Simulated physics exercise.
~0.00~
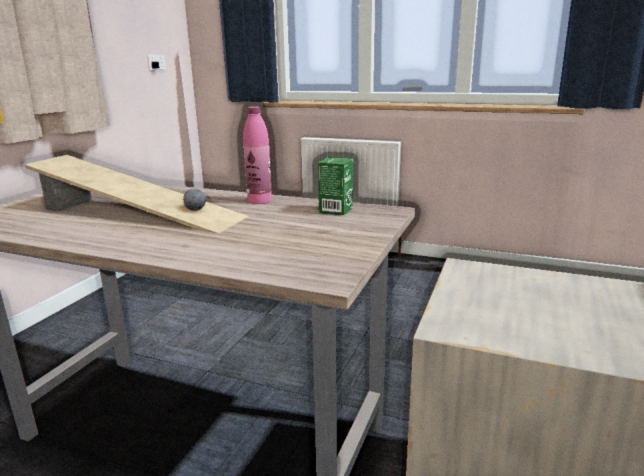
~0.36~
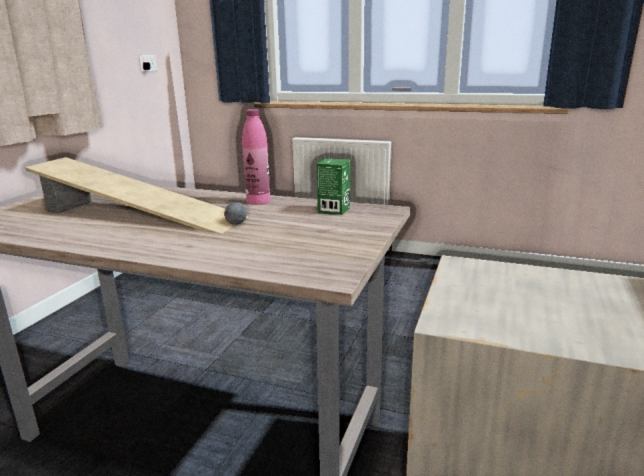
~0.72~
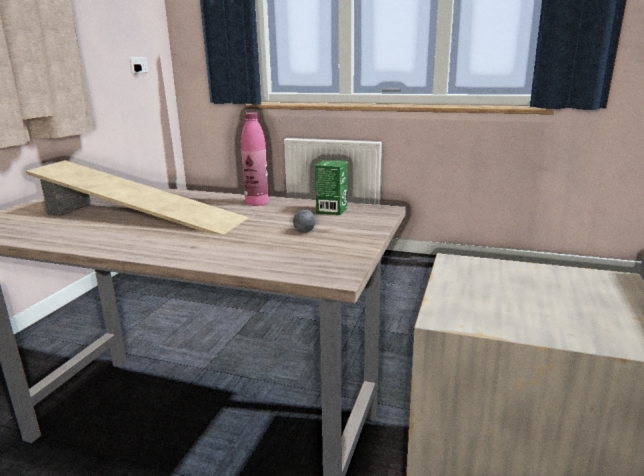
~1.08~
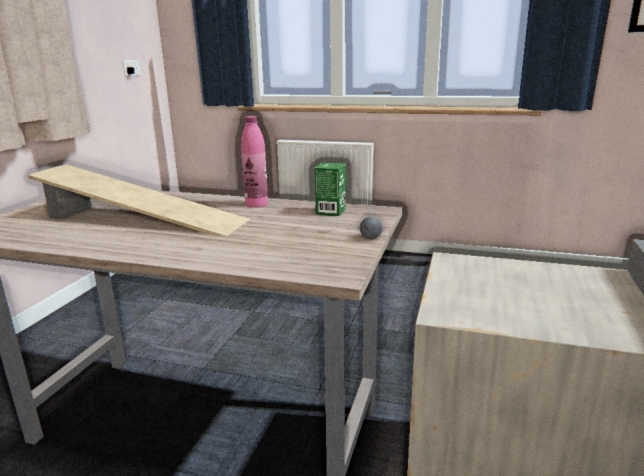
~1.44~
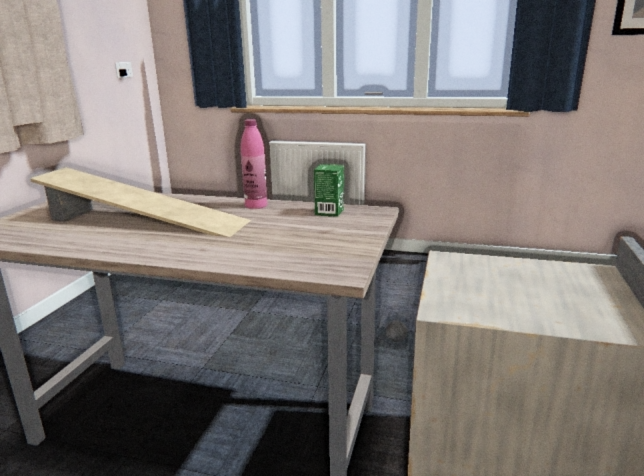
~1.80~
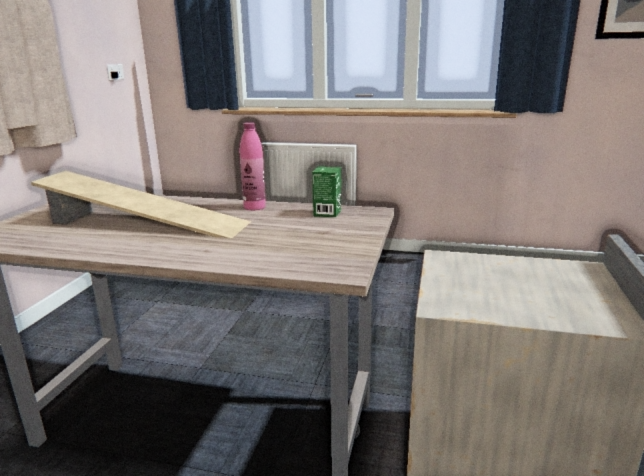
On a wooden table, a grey ball rolls right off a ramp and drops into the gap.
